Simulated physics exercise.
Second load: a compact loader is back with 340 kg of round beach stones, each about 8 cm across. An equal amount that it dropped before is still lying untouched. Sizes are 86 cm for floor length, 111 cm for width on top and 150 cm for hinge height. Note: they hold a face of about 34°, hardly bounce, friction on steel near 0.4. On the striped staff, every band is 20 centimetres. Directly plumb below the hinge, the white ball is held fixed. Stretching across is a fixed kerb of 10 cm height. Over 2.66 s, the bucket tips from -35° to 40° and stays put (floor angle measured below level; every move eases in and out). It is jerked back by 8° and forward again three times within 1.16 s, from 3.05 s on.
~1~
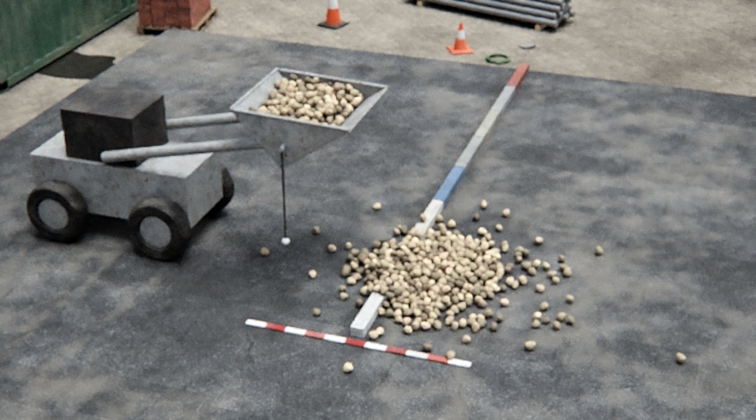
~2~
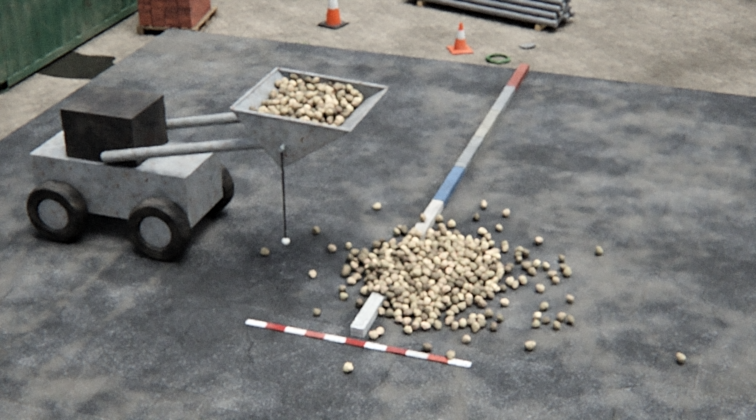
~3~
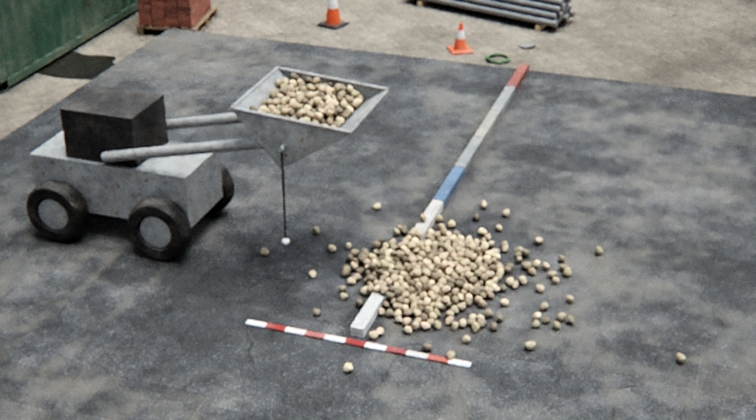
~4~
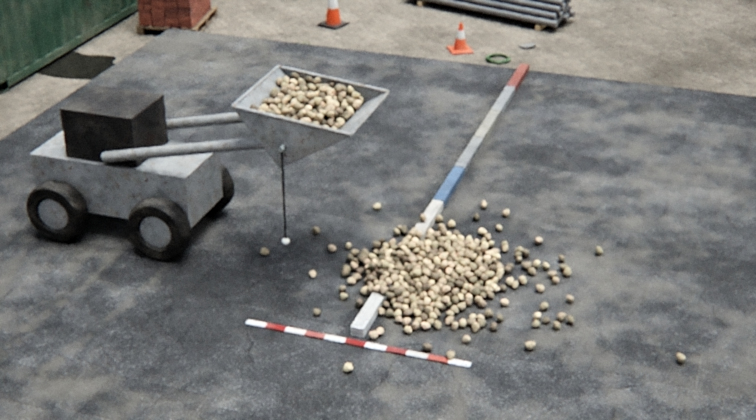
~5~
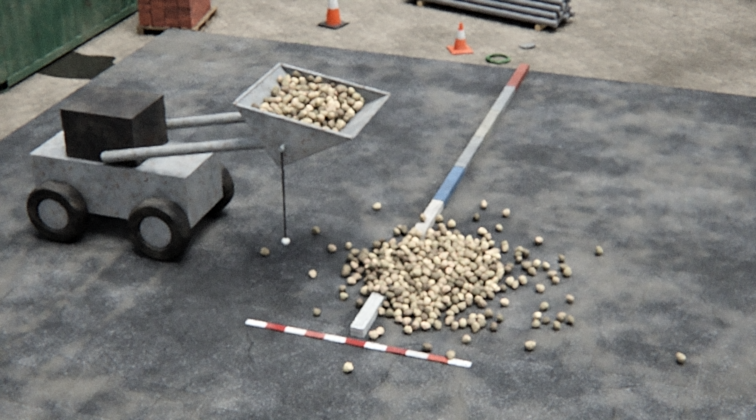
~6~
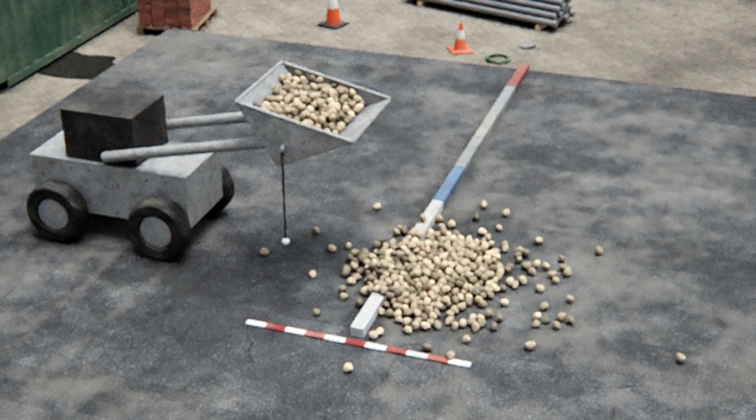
A small wheeled loader held a metal bucket full of round stones beside a scattered pile lying on the ground, and after staying still at first, the bucket slowly tilted slightly downward to the right.
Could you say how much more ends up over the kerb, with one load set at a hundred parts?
I'd put it at 45 parts in every hundred.
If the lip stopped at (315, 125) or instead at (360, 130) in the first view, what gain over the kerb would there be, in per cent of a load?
First place about 5 %, second about 65 %.
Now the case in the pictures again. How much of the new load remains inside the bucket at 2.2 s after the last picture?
Around 0 in a hundred.
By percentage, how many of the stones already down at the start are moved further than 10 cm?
Estimate: 15 %, roughly.
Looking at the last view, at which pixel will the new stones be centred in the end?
Centre: Approx. (395, 258).
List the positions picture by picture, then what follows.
The first picture shows lip at (349, 130), floor tilted -35°, highest stones at (306, 86). The earlier load is highest near (410, 261), 17 cm above ground level, 19 % on this side of the kerb, 81 % over the kerb.
In the second picture, the bucket is at -35°, its lip at (350, 131); the top of the load is at (307, 86).
The third picture shows lip at (350, 132), floor tilted -33°, highest stones at (307, 86).
In the fourth picture, the bucket is at -31°, its lip at (351, 135); the top of the load is at (303, 85).
In the fifth picture, the bucket is at -29°, its lip at (352, 138); the top of the load is at (294, 82).
The sixth picture shows lip at (353, 142), floor tilted -25°, highest stones at (295, 80).
Then, 1.4 s after the last picture the floor is at 28°; in per cent of one load, 77 in the bucket, 42 on this side of the kerb, 81 over the kerb; the foremost stones are at (581, 307).
Then, 2.2 s after the last picture the floor is at 40°; in per cent of one load, 0 in the bucket, 82 on this side of the kerb, 117 over the kerb; the foremost stones are at (581, 307).
Then, 4.1 s after the last picture the floor is at 40°; in per cent of one load, 0 in the bucket, 74 on this side of the kerb, 126 over the kerb; the foremost stones are at (581, 307).
Then, 6.7 s after the last picture the floor is at 40°; in per cent of one load, 0 in the bucket, 74 on this side of the kerb, 126 over the kerb; the foremost stones are at (581, 307). Net gain over the kerb, 45.
